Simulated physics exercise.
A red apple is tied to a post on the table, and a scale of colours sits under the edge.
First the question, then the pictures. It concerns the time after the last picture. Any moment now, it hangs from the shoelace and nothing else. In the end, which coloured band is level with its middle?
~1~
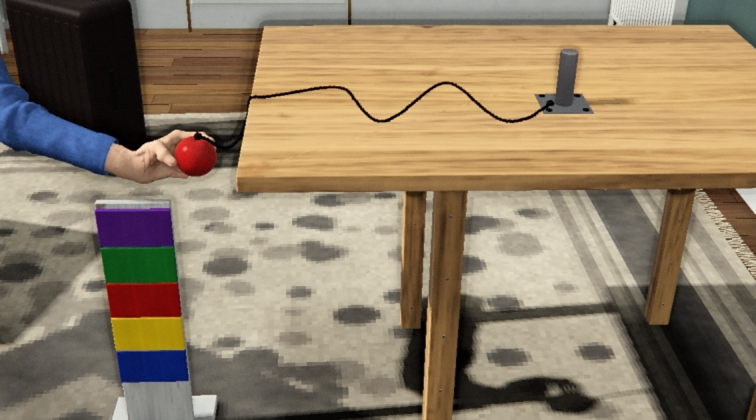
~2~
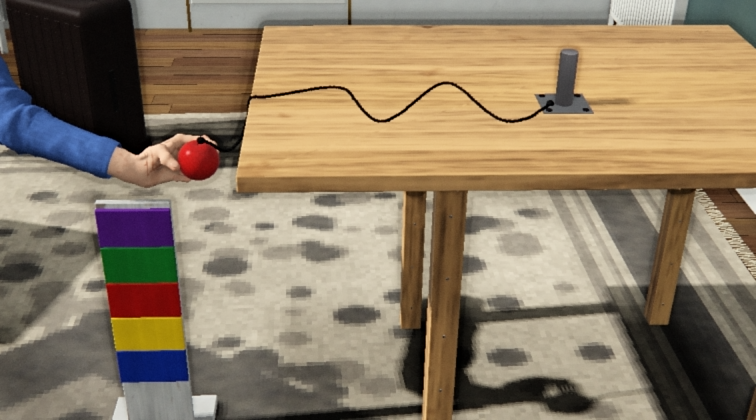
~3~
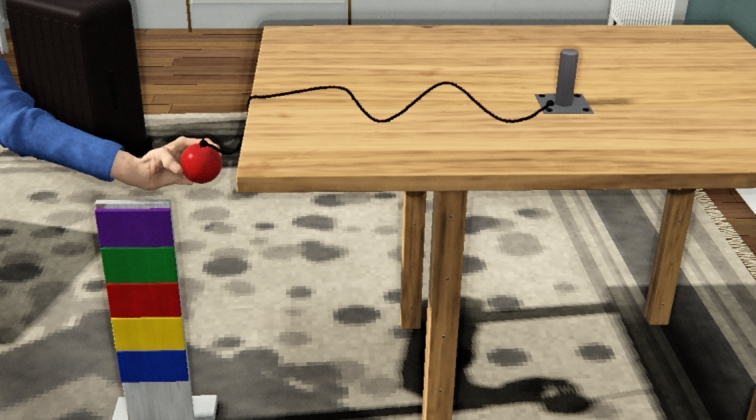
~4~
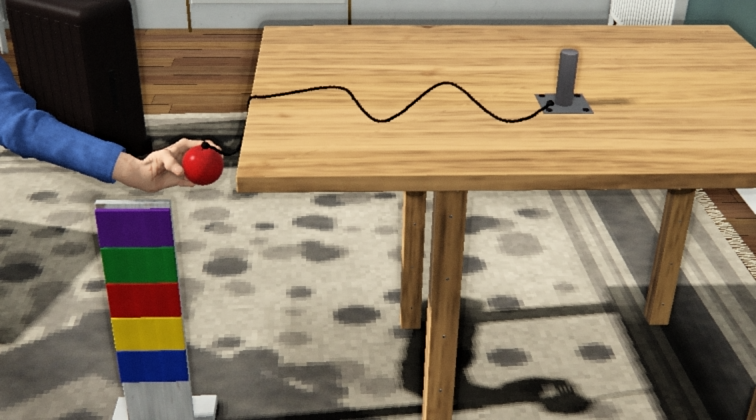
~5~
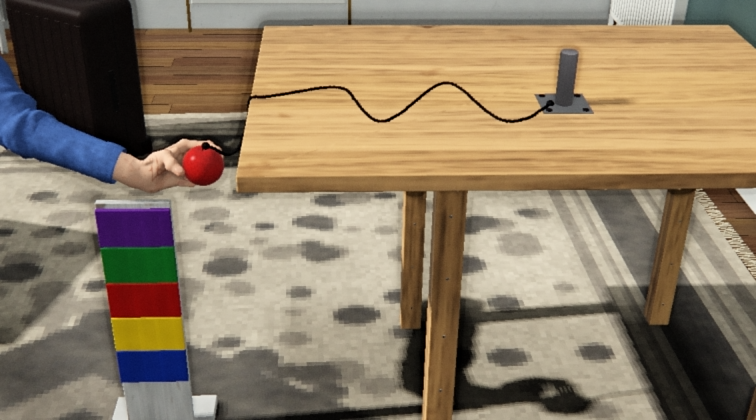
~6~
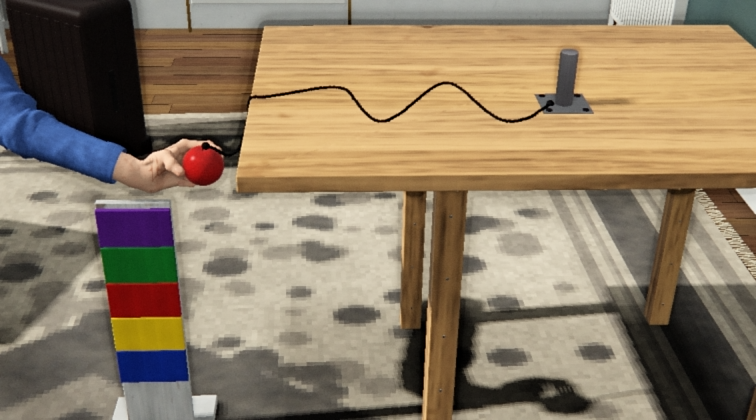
The blue band.
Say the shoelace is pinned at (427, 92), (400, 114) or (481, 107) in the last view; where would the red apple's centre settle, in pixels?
In order: (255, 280), then (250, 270), then (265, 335).
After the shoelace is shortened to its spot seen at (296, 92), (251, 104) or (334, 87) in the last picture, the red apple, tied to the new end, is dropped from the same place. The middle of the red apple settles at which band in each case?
It would be green; red; purple.
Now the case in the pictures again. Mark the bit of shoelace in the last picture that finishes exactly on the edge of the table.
You'll find it close to (386, 121).
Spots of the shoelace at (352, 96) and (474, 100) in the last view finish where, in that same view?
First near (255, 169), second near (421, 100).
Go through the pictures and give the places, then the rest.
The first picture shows red apple (196, 157); purple (134, 229); green (139, 267); red (144, 301); yellow (148, 335); blue (153, 367).
The second picture shows red apple (199, 160); shoelace through (523, 120) (463, 90) (406, 109) (354, 98) (273, 96).
The third picture shows red apple (202, 163).
The fourth picture shows red apple (203, 165); shoelace through (523, 120) (463, 90) (406, 109) (354, 98) (273, 96).
The fifth picture shows red apple (204, 166).
The sixth picture shows red apple (204, 166); shoelace through (523, 120) (463, 90) (406, 109) (354, 98) (273, 96).
A little later, apple near (250, 321); level with yellow.
Next, apple near (289, 338); level with blue.
When it is over, apple near (272, 349); level with blue. Its middle rests at the blue band.
